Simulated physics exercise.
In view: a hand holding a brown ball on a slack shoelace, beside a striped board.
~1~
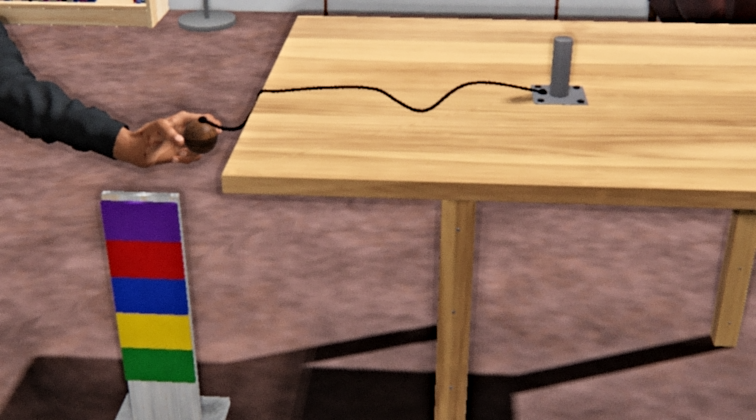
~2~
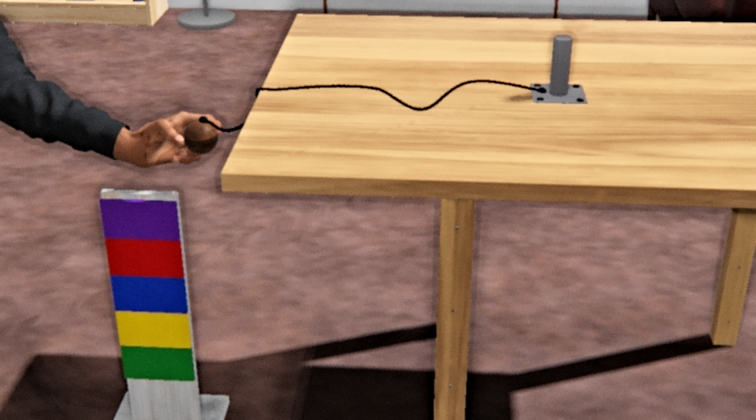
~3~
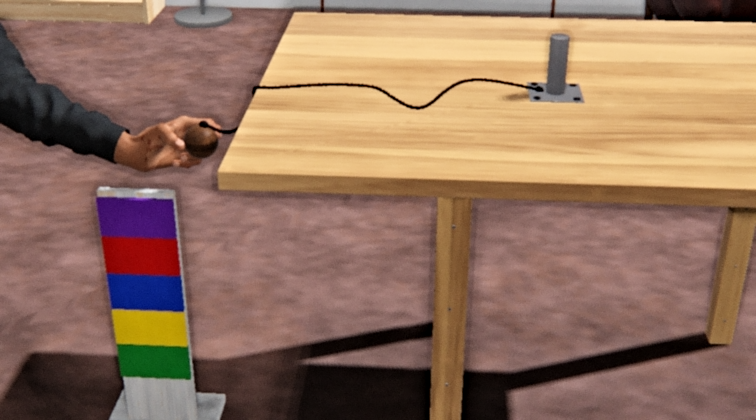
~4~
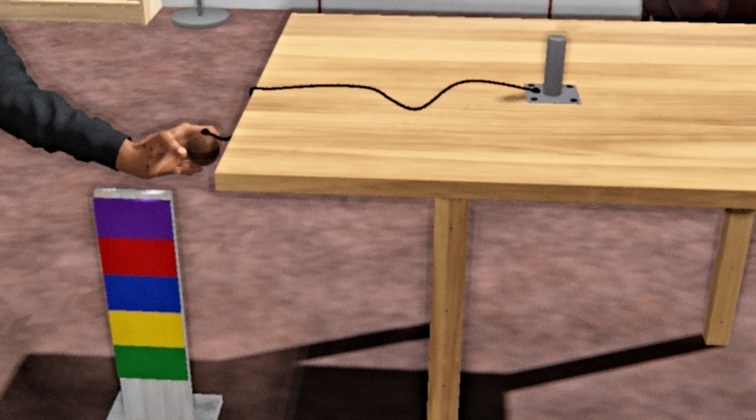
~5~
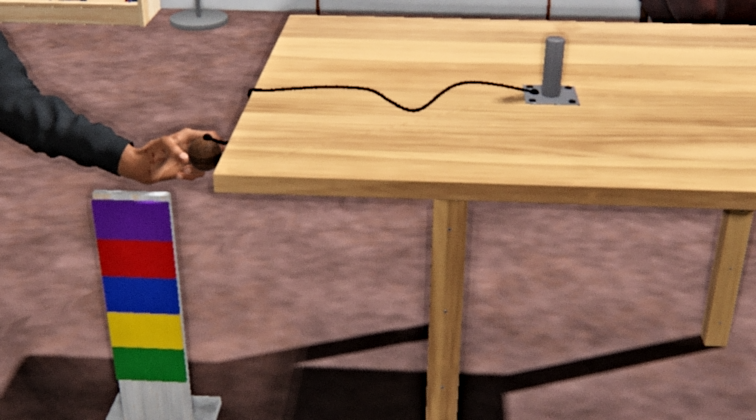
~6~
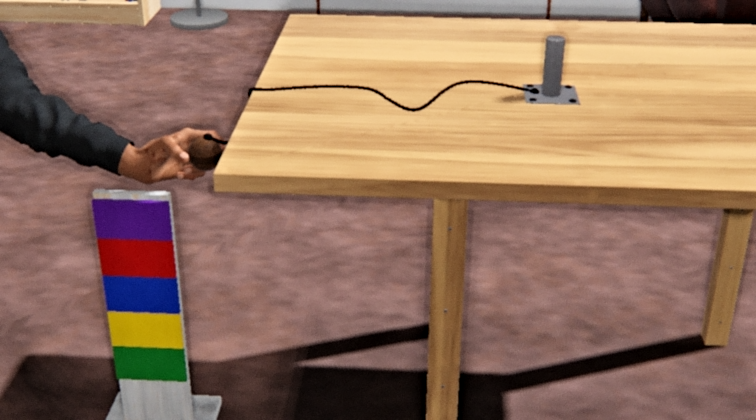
A hand holding a brown ball on a slack cord lowers it slightly beside a table.
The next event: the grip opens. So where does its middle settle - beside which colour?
Beside red.
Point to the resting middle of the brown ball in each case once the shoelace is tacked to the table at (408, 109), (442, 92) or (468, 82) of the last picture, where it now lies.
Taking the tries in turn: (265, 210), (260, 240) and (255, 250).
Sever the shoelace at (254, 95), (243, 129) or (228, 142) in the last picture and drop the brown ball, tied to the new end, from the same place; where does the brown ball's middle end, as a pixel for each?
Try 1: (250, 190); try 2: (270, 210); try 3: (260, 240).
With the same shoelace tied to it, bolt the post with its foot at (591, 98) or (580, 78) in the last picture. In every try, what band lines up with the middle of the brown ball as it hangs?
In turn, purple and then purple.
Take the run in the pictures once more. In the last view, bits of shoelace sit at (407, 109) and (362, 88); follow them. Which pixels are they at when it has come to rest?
First one close to (355, 94), second close to (281, 94).
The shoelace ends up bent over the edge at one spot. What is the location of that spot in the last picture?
That spot is around (333, 87).
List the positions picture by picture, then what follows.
The first frame shows brown ball (201, 137); purple (140, 223); red (145, 261); blue (149, 297); yellow (154, 333); green (158, 366).
The second frame shows brown ball (201, 137); shoelace through (507, 84) (447, 94) (401, 102) (341, 86) (262, 94).
The third frame shows brown ball (201, 142).
The fourth frame shows brown ball (203, 149); shoelace through (500, 84) (441, 94) (395, 102) (335, 86) (256, 93).
The fifth frame shows brown ball (205, 155).
The sixth frame shows brown ball (205, 154); shoelace through (499, 84) (440, 94) (393, 102) (333, 87) (255, 94).
Soon after, ball near (235, 246); level with red.
Then, ball near (283, 250); level with red.
Further on, ball near (270, 260); level with red.
At rest, ball near (253, 260); level with red. Its middle rests at the red band.
